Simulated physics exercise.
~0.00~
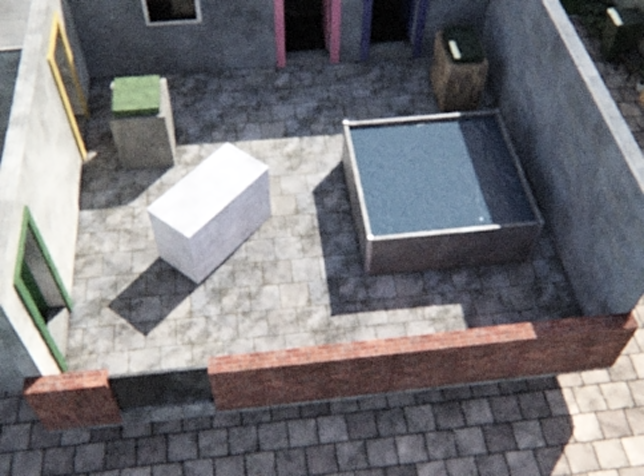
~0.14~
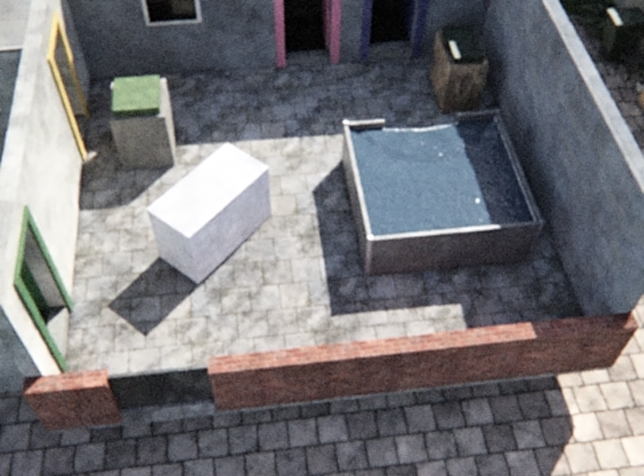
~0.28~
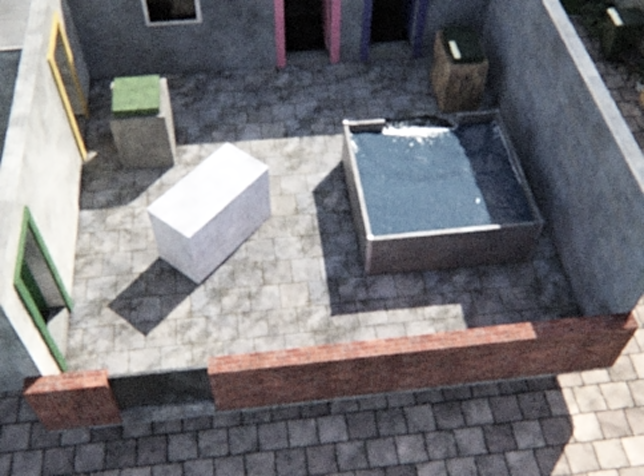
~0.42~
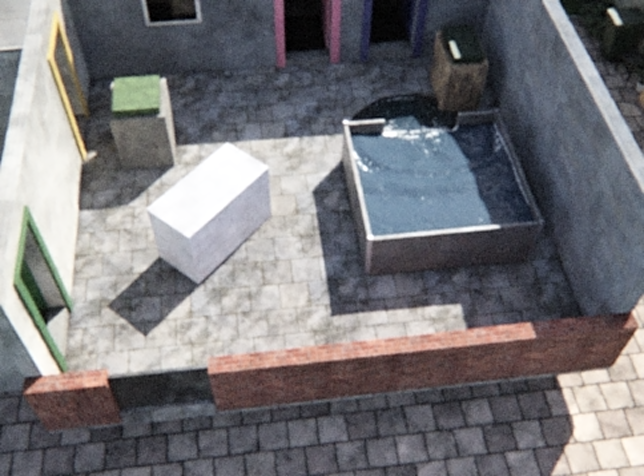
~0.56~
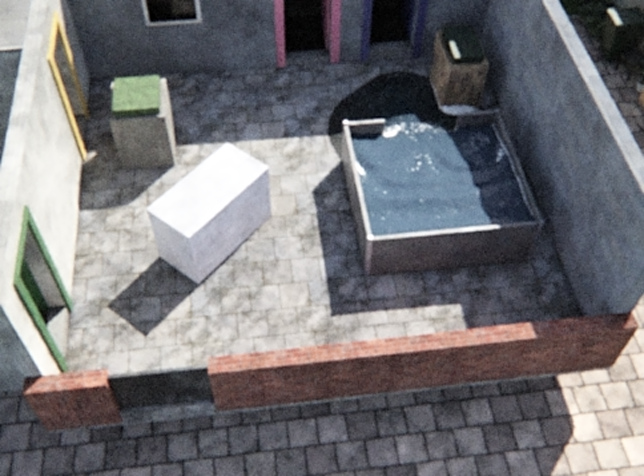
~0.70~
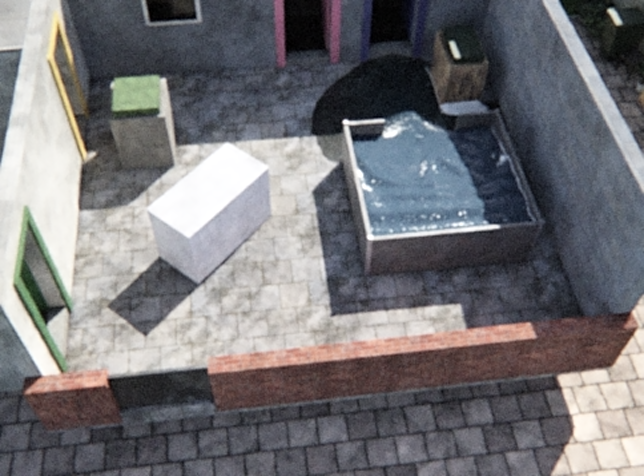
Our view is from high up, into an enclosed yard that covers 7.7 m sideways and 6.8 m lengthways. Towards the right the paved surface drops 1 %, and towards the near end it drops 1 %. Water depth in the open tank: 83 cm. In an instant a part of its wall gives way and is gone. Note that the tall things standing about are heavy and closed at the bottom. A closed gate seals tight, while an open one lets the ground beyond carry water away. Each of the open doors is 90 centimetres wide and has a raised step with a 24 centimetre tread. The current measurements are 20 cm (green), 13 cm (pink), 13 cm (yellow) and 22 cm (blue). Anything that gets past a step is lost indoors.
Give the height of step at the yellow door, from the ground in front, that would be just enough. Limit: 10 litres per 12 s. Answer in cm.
Close to 19 cm.
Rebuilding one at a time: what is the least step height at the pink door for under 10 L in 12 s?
The pink door needs around 25 cm.
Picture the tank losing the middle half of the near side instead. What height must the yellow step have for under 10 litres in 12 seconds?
Then something near 9.0 cm.
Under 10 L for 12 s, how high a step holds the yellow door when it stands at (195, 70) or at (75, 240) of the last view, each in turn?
In turn: About 10.5 cm, about 8.5 cm.
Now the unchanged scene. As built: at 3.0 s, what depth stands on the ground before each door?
Door by door, in centimetres - green 0, pink 22, yellow 0, blue 37.
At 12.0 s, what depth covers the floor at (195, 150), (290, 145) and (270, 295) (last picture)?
Close to 7, 4 and 10 cm, one after the other.
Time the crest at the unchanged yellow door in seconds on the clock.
3.8 s.
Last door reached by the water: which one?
The green one comes last.
After 1.4 s water covers 20 % of the floor, deepest (46 cm) near (410, 147); it has not reached the yellow door.
After 3.0 s water covers 35 % of the floor, deepest (40 cm) near (404, 61); it has not reached the yellow door.
After 12.0 s water covers 100 % of the floor, deepest (18 cm) near (62, 403); 7 cm at the yellow door, 40 litres in over its 13 cm step.
At the yellow door as built, the water arrived by 3.2 s and peaked near 21 cm at 3.8 s.
Run again over the same 12 s with other heights there, 14 litres in over 17 cm, 2 litres over 23.5 cm. The limit of 10 litres is kept from about 19 cm up.
